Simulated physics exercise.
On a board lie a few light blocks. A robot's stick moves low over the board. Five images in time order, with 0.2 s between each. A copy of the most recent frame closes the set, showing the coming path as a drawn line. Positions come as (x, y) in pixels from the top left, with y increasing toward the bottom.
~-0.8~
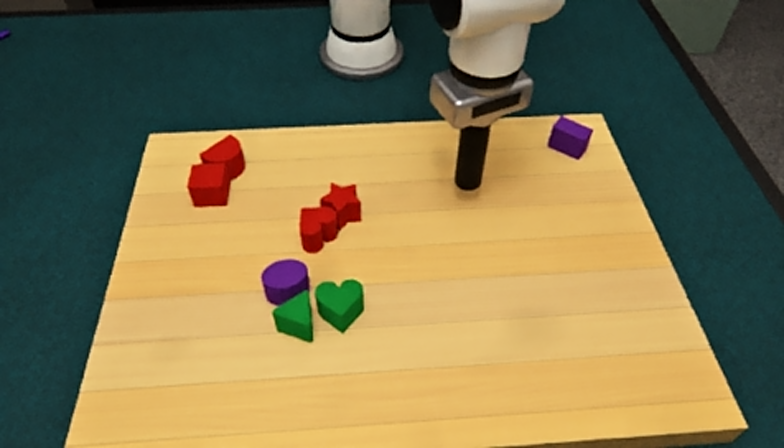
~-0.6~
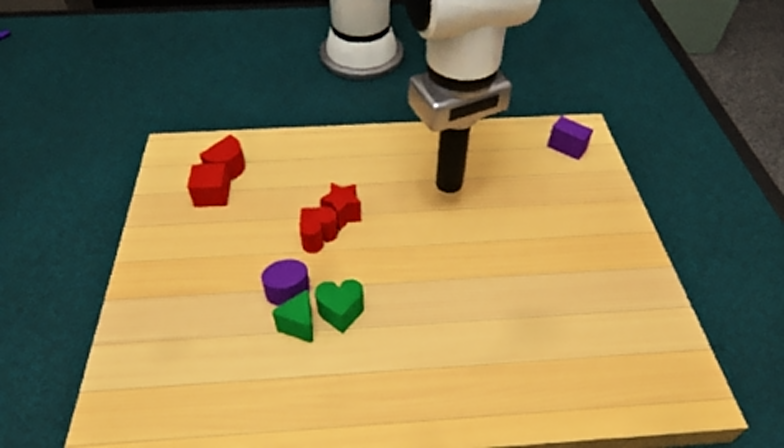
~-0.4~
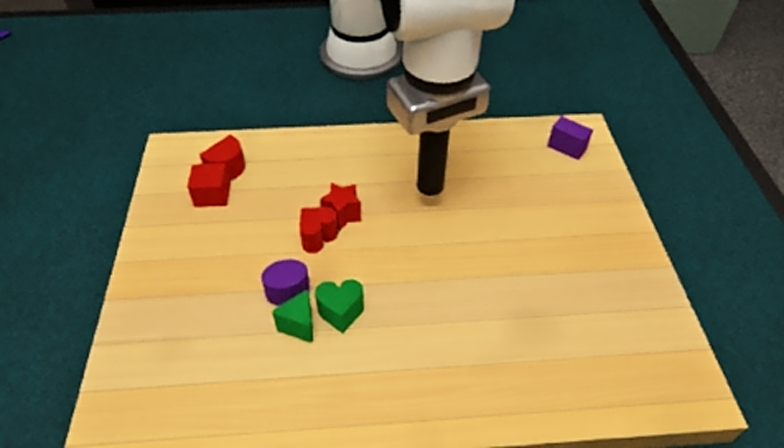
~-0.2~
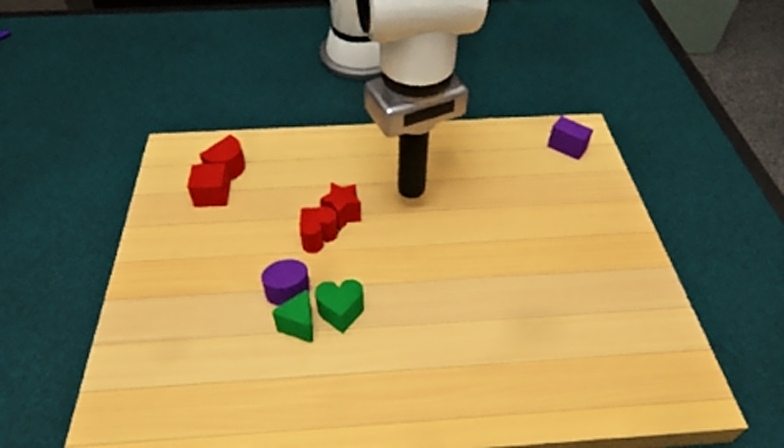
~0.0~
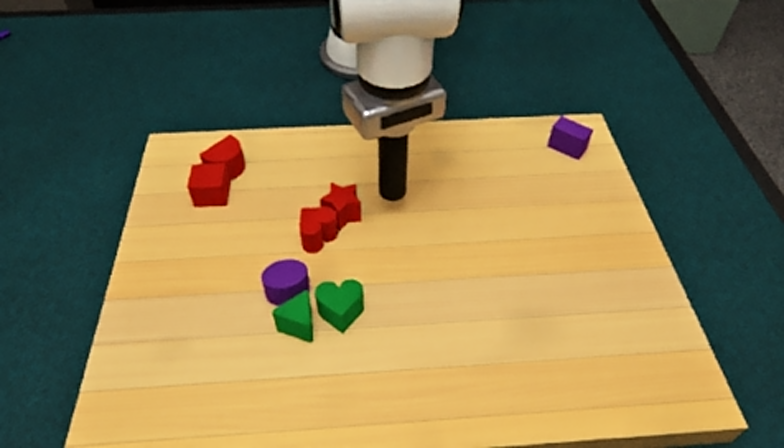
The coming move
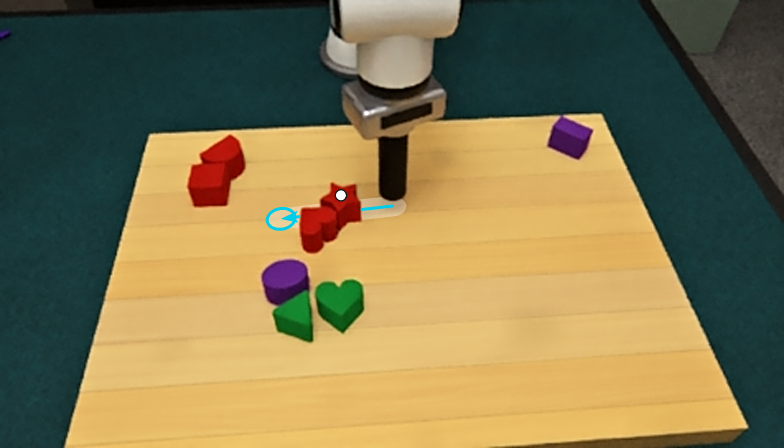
A white robot arm holding a black stick glides slowly leftward above the far part of a pale wooden board on a dark green table, seen from above at a fixed angle. Red blocks, including a star and a heart, sit left of the stick, a purple one lies far right, and purple and green ones rest nearer. The stick nears the star, touching nothing, and every block stays still.
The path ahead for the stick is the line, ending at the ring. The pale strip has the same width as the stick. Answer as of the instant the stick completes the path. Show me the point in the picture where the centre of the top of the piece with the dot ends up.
Most likely (266, 219).
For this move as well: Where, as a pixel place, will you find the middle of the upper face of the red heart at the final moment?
Its top middle is near (268, 245).
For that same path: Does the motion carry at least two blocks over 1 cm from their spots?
Yes - that is the case.
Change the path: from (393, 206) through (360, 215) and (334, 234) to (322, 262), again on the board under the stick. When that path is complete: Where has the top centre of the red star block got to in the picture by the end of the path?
It sits at (291, 237).
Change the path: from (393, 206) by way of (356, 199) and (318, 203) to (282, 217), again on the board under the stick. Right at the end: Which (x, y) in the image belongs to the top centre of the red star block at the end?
Its top middle will sit at (280, 218).
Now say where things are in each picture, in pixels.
The first picture shows stick's lower end at (468, 181); red square block at (206, 175); red heart at (315, 218); red star block at (341, 195).
The second picture shows stick at (449, 184); blocks still.
The third picture shows stick at (430, 186); blocks still.
The fourth picture shows stick at (412, 189); blocks still.
The fifth picture shows stick at (393, 191); red square block at (206, 175); red heart at (315, 218); red star block at (341, 195).
Drawn move, straight from (393, 206) to (281, 219); the dot is on the red star block.
The first path, step by step. One third of the way, stick at (355, 196); red heart at (308, 222); red star block at (327, 199), turned 15° anticlockwise.
Two thirds of the way, stick at (316, 200); red heart at (280, 235), turned 15° anticlockwise; red star block at (291, 209), turned 35° anticlockwise.
At the end, stick at (278, 204); red square block still; red heart at (268, 245), turned 30° anticlockwise; red star block at (266, 219), turned 60° anticlockwise.
